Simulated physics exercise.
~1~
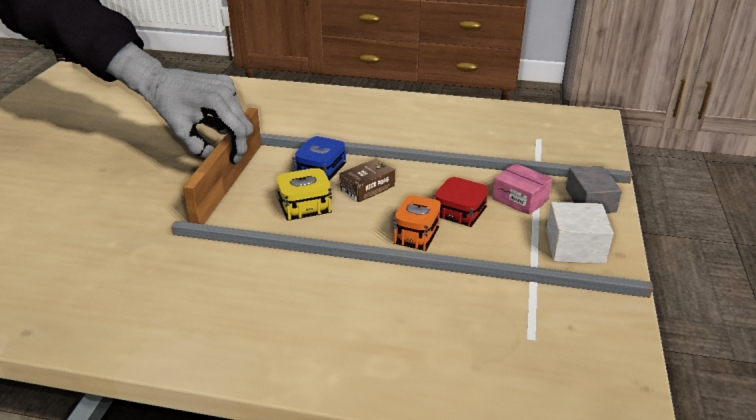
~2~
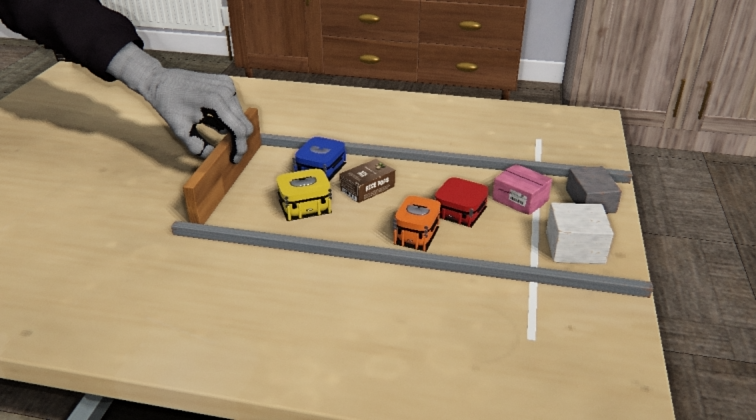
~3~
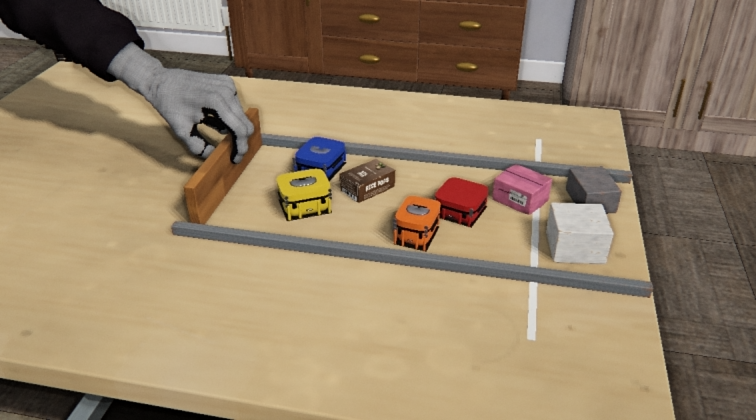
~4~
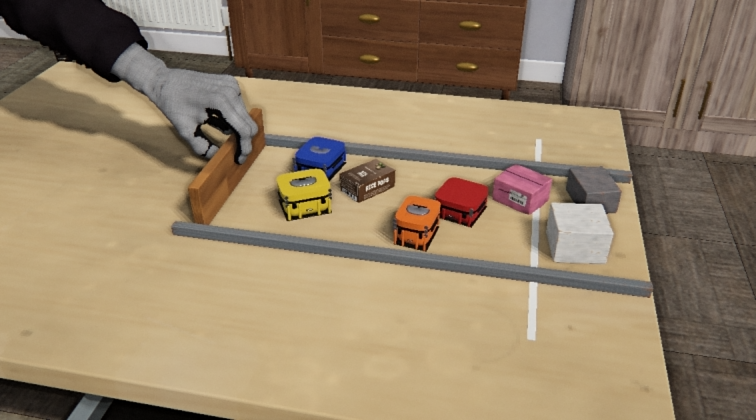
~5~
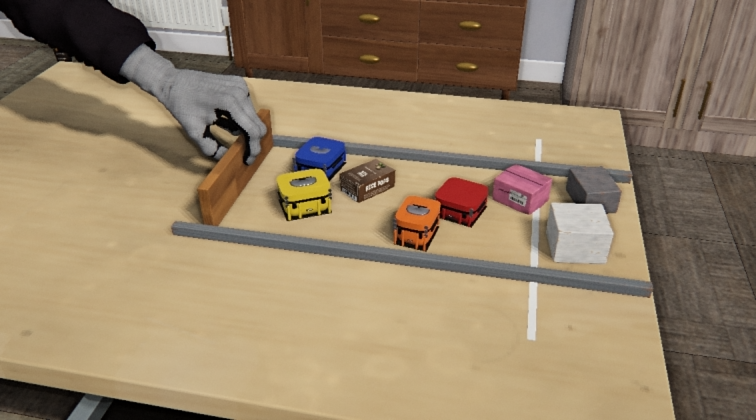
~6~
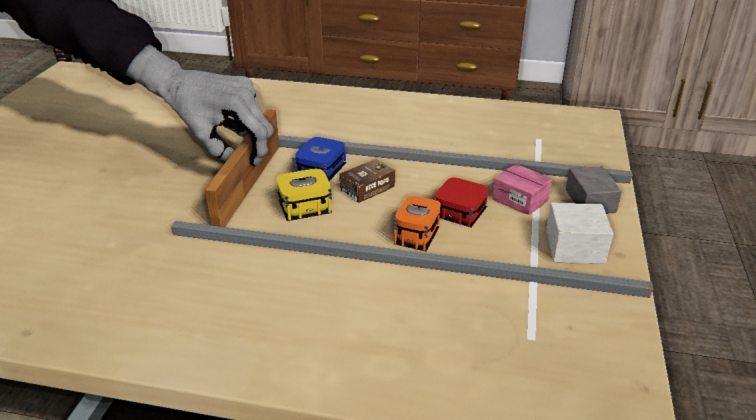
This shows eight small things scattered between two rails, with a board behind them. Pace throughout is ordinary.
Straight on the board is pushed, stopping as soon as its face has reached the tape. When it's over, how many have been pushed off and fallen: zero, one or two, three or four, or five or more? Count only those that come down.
Under three but some drop.
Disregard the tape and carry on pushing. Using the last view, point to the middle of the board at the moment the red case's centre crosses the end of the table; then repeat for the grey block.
Approx. (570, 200) / approx. (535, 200) for the other.
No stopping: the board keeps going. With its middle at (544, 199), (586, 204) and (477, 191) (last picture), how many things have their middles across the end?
It comes out as 2, then 5, then 0.
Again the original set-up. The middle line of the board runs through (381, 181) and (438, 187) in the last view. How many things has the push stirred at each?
In order, the tallies are 5 and 6.
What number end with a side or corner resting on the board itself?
It touches 3.
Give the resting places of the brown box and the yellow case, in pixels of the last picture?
The brown box finishes at (567, 208); the yellow case finishes at (562, 232).
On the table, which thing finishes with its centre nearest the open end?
That's the grey block.
Soon after, none off yet; grey block at rest near (593, 190); white block at rest near (578, 233); pink box at rest near (522, 189).
In the end, the number that fall off is one or two; gone, white block.
